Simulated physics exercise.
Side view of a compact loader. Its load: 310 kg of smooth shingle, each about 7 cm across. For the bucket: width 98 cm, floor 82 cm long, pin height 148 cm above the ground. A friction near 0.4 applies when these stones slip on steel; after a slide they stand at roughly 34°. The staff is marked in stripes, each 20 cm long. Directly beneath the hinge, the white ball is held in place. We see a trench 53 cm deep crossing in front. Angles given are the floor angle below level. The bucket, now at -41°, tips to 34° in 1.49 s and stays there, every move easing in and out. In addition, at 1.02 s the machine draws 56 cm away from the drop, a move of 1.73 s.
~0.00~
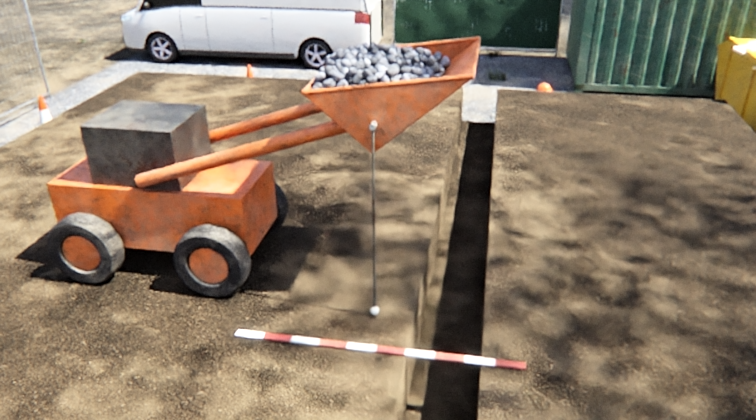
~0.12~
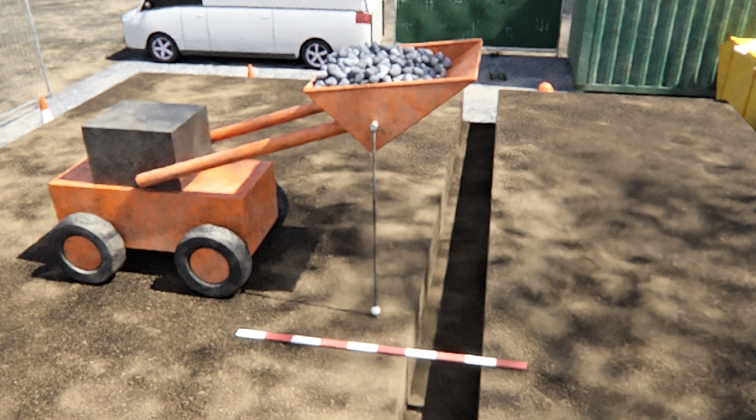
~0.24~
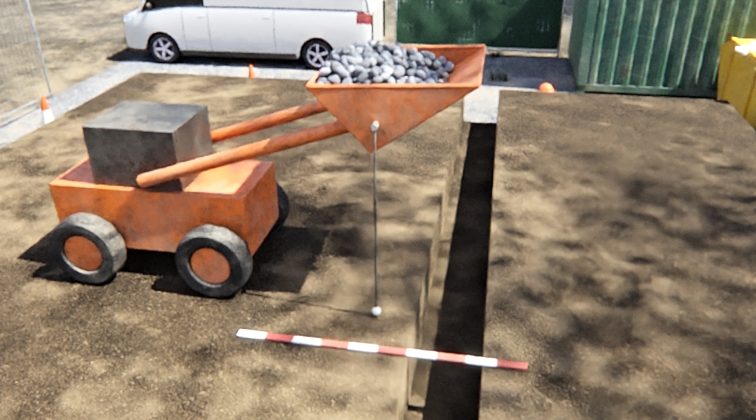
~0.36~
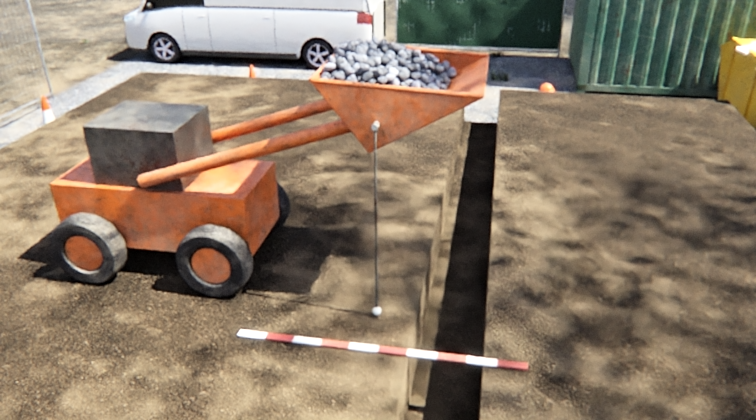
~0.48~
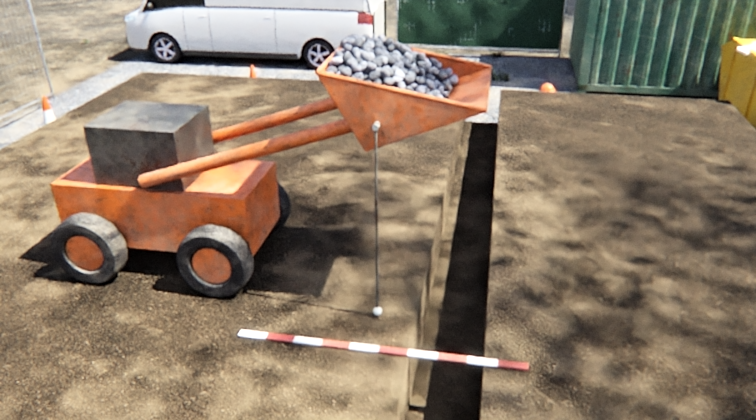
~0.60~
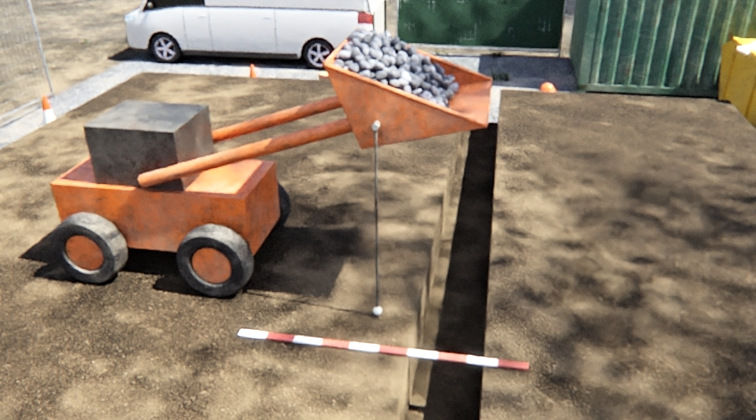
In the video, an orange loader stands beside a narrow trench, its raised bucket full of grey stones. The bucket gradually rotates clockwise, its right lip lowering while the stones shift slightly inside and the wheeled body stays still.
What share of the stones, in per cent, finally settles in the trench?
50 %.
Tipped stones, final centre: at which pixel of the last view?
I'd put it close to (481, 320).
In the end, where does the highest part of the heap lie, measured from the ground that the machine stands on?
It rests some 16 cm higher than the ground the machine stands on.
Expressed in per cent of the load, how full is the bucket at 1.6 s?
I'd say it's holding near 30 per cent.
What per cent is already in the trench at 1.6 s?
Close to 40 per cent has got there by then.
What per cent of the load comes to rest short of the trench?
I'd say close to 0 per cent of the whole load.
After 1.1 s the floor is at 22°; 99 % in the bucket, 1 % in the trench; the foremost stones are at (479, 151).
After 1.6 s the floor is at 34°; 32 % in the bucket, 42 % in the trench, 26 % past the trench; the foremost stones are at (545, 298).
After 3.2 s the floor is at 34°; 0 % in the bucket, 51 % in the trench, 49 % past the trench; the foremost stones are at (709, 288).
After 5.6 s the floor is at 34°; 0 % in the bucket, 51 % in the trench, 49 % past the trench; the foremost stones are at (709, 288).
